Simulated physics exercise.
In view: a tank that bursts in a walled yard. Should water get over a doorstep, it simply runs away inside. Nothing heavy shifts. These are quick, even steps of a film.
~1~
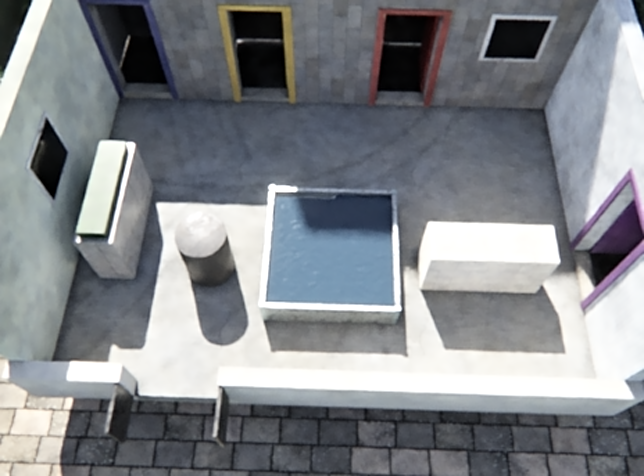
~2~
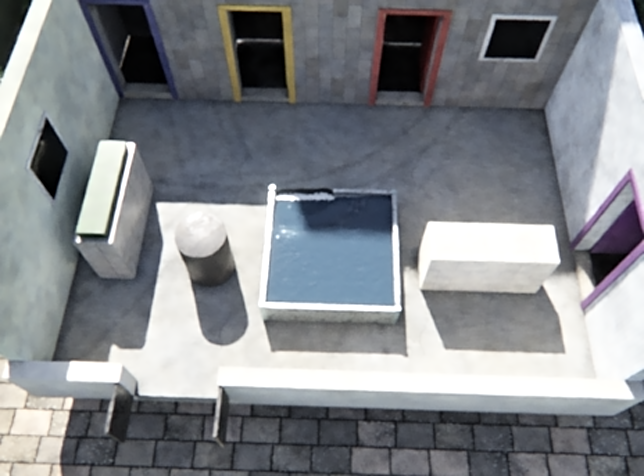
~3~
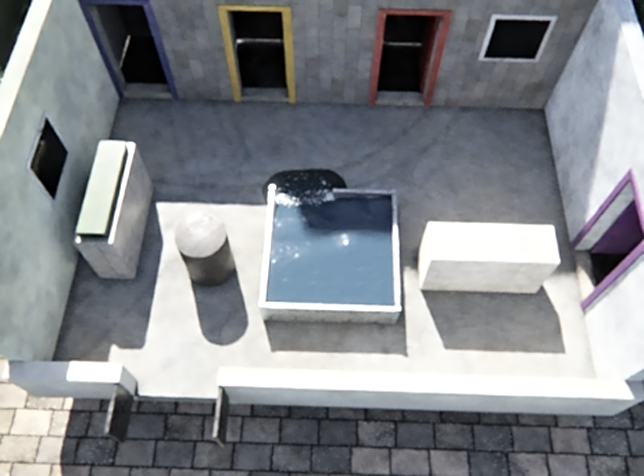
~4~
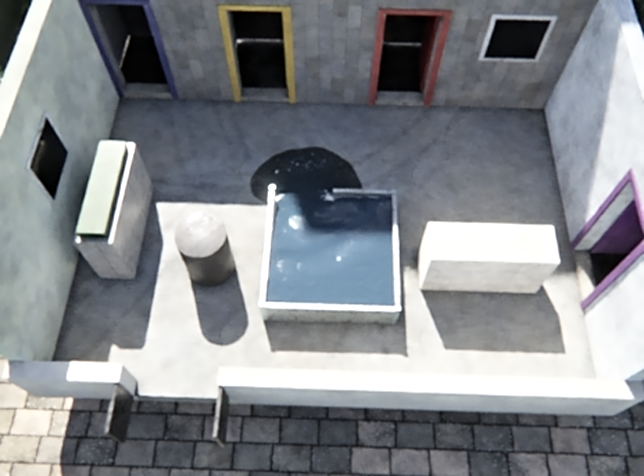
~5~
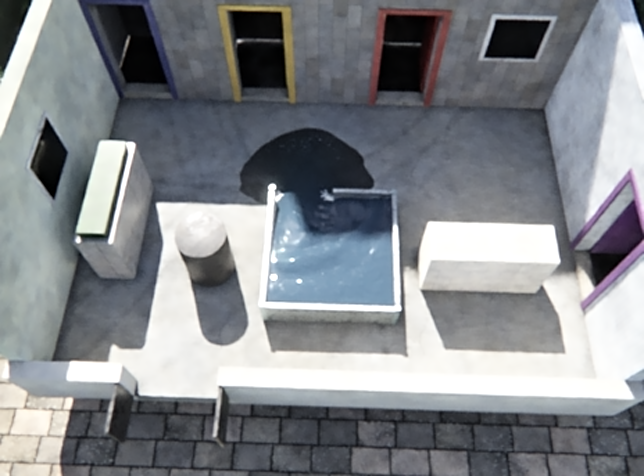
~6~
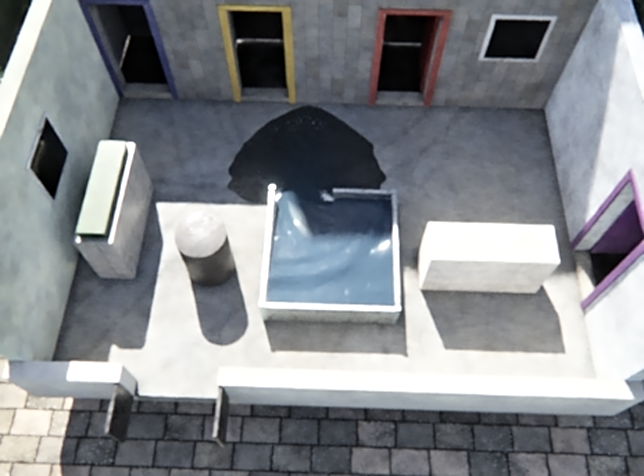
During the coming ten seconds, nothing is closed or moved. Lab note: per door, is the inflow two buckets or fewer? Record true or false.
Purple door true; red door true; blue door true; yellow door false.
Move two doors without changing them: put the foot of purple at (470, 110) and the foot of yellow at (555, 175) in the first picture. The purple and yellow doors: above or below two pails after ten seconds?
In that case the purple door keeps within bounds and the yellow door keeps within bounds.
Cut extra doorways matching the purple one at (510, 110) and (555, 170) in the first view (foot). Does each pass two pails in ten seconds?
Result - first door doesn't reach the limit, second door doesn't reach the limit.
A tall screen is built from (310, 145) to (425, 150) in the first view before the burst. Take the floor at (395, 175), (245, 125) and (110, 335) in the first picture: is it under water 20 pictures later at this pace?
Taking the points in turn, they are inundated, inundated and high and dry.
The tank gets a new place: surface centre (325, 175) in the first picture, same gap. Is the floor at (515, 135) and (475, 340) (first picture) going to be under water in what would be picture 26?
The first spot is inundated and the second is left dry.
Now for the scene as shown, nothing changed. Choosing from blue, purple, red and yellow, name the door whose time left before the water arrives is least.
My answer is the yellow-painted one.
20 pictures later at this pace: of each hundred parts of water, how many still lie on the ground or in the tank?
About 96 per cent.
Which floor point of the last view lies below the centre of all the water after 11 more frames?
Near (316, 209).
A moment on, water covers 15 % of the floor; the purple door not reached, the red door not reached, the blue door not reached, the yellow door under two buckets in.
Next, water covers 20 % of the floor; the purple door not reached, the red door wet at the sill, nothing in, the blue door wet at the sill, nothing in, the yellow door over two buckets in.
Then, water covers 35 % of the floor; the purple door not reached, the red door wet at the sill, nothing in, the blue door wet at the sill, nothing in, the yellow door over two buckets in.
Later, water covers 55 % of the floor; the purple door wet at the sill, nothing in, the red door under two buckets in, the blue door under two buckets in, the yellow door far over two buckets in.
In the end, water covers 85 % of the floor; the purple door wet at the sill, nothing in, the red door under two buckets in, the blue door under two buckets in, the yellow door far over two buckets in.
